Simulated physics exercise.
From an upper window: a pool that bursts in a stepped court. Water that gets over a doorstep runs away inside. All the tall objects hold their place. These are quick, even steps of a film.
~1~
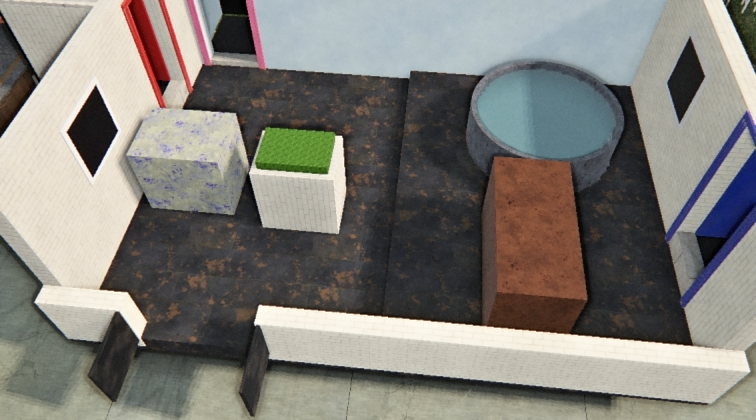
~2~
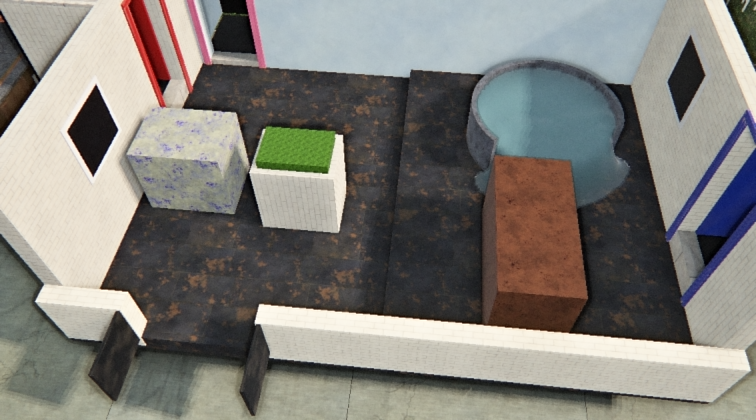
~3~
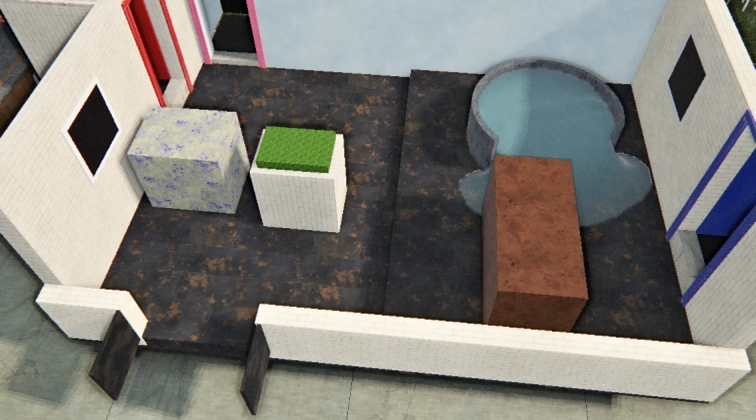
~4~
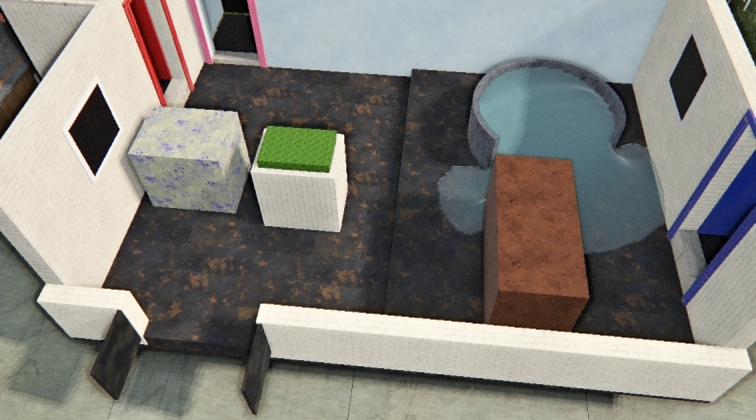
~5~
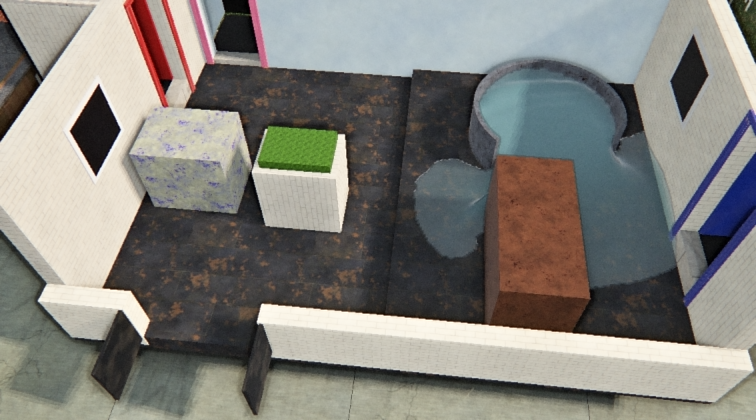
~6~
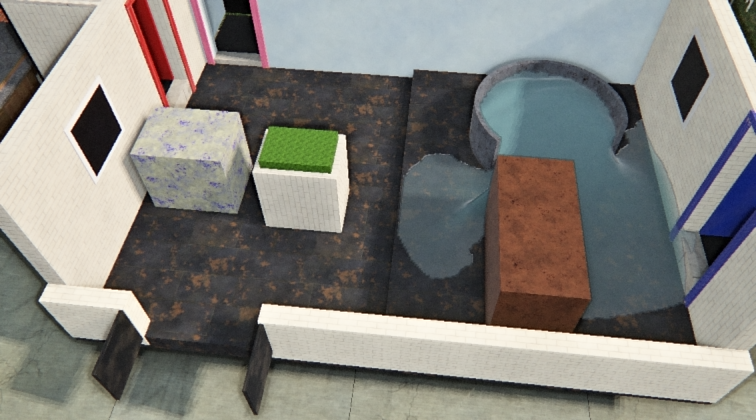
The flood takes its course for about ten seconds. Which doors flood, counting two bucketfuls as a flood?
The blue door stays under that; the pink door stays under that; the red door stays under that.
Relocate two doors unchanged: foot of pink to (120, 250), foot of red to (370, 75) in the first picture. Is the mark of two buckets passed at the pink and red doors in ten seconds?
Pink door lets less in; red door holds.
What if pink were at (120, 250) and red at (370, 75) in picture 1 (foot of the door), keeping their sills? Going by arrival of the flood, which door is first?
It is the one in blue.
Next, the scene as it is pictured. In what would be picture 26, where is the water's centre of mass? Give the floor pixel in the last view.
I would point to (535, 221).
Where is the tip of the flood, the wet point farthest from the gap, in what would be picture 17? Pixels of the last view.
Close to (218, 313).
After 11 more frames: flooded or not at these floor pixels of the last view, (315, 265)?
Answer: Covered.
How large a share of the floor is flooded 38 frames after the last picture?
Close to 80 %.
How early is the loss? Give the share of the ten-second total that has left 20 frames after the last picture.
Some 20 per cent.
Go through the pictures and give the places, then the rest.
In the first frame, still water in the round pool at (545, 112).
In the second frame, water pours out at (563, 181) and has run to (481, 177).
In the third frame, water pours out at (563, 183) and has run to (643, 169).
In the fourth frame, the front is at (445, 198), out from the gap at (563, 184).
In the fifth frame, the front is at (435, 241), out from the gap at (564, 185).
In the sixth frame, water pours out at (565, 186) and has run to (417, 258).
A moment on, water covers 35 % of the floor; the blue door wet at the sill, nothing in, the pink door not reached, the red door not reached.
Next, water covers 50 % of the floor; the blue door under two buckets in, the pink door not reached, the red door not reached.
Then, water covers 65 % of the floor; the blue door under two buckets in, the pink door not reached, the red door not reached.
Later, water covers 80 % of the floor; the blue door under two buckets in, the pink door wet at the sill, nothing in, the red door wet at the sill, nothing in.
In the end, water covers 95 % of the floor; the blue door under two buckets in, the pink door wet at the sill, nothing in, the red door wet at the sill, nothing in.
